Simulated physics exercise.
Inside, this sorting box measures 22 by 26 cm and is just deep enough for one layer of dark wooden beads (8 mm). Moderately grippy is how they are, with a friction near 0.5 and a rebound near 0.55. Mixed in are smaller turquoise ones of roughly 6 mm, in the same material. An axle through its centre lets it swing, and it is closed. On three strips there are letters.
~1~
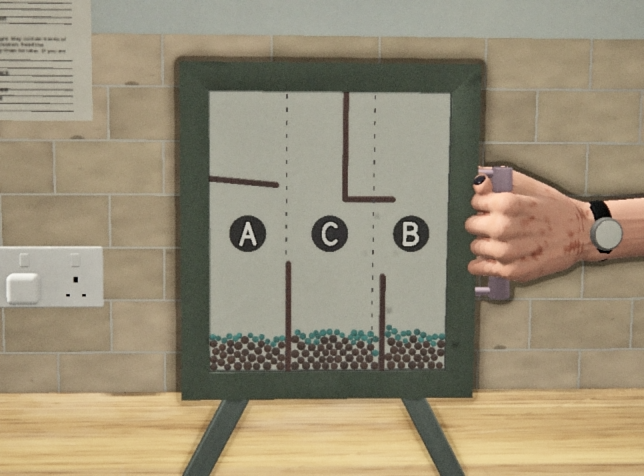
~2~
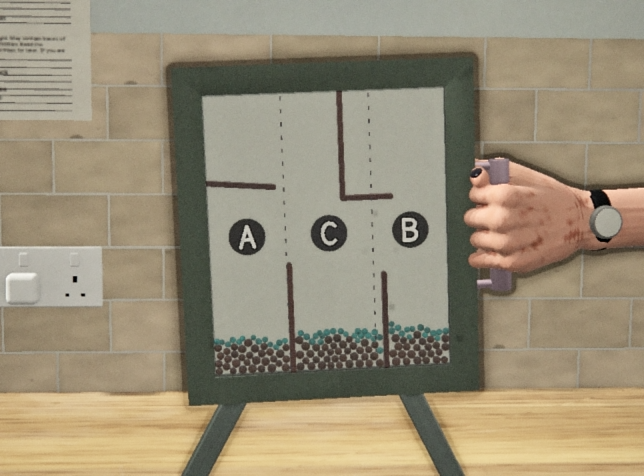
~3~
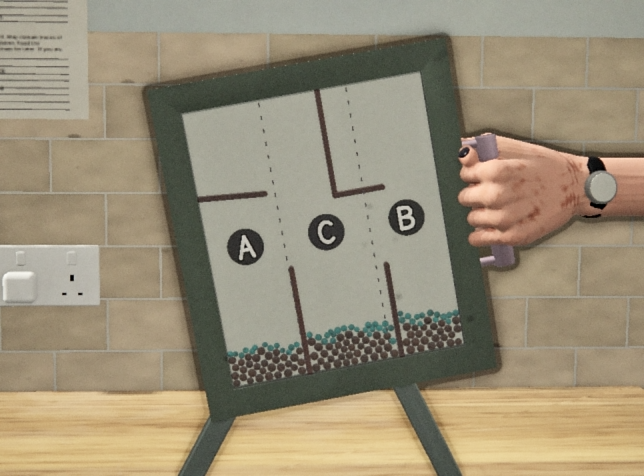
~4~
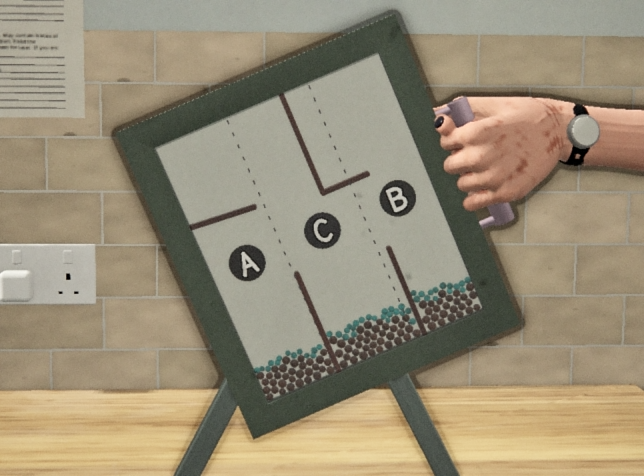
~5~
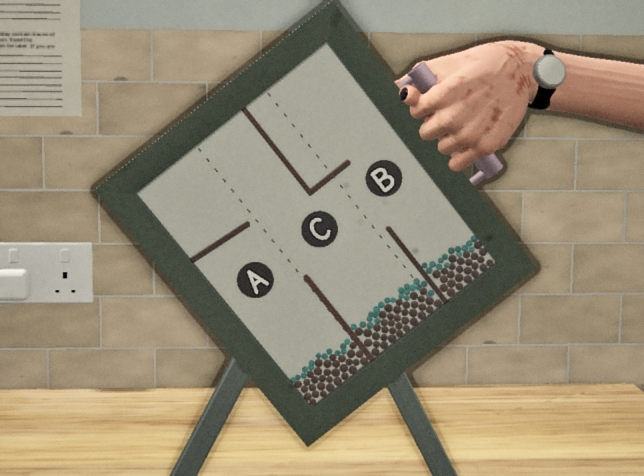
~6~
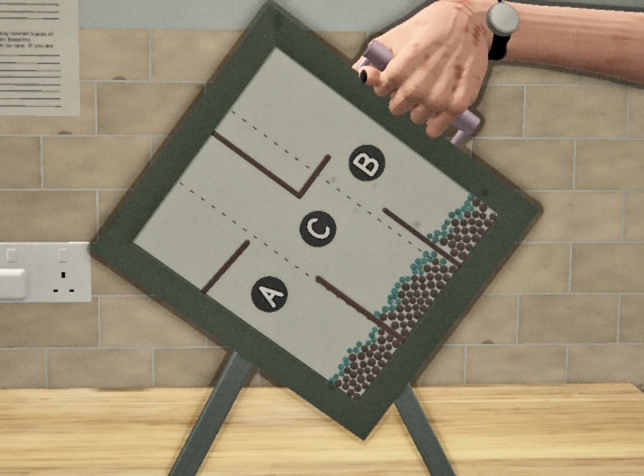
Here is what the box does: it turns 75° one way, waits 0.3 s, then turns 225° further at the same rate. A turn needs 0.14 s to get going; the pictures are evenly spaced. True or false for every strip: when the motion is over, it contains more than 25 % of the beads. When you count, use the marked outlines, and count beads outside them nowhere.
A - false, B - true, C - false.
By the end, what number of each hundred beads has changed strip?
Around 65 per cent, give or take.
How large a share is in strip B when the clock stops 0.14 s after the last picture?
25 per cent.
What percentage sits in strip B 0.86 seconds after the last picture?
It works out at roughly 30 %.
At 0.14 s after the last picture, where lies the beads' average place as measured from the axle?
11 cm right, 3 cm below.
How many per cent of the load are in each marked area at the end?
Strip A holds 0, strip B holds 90 and strip C holds 10.
Then, 0.14 s after the last picture, it stands 75° anticlockwise; the beads' middle is 11 cm right of and 3 cm below the centre; A 30 %, B 25 %, C 40 %.
Then, 0.86 s after the last picture, it has come round 187° anticlockwise; the beads' middle is in line with and 1 cm above the centre; A 30 %, B 30 %, C 40 %.
Then, 1.29 s after the last picture, it has come round 300° anticlockwise; the beads' middle is 6 cm right of and 5 cm below the centre; B 80 %, C 20 %.
At rest 2.3 s after the last picture, it has come round 300° anticlockwise; A 0 %, B 90 %, C 10 %.
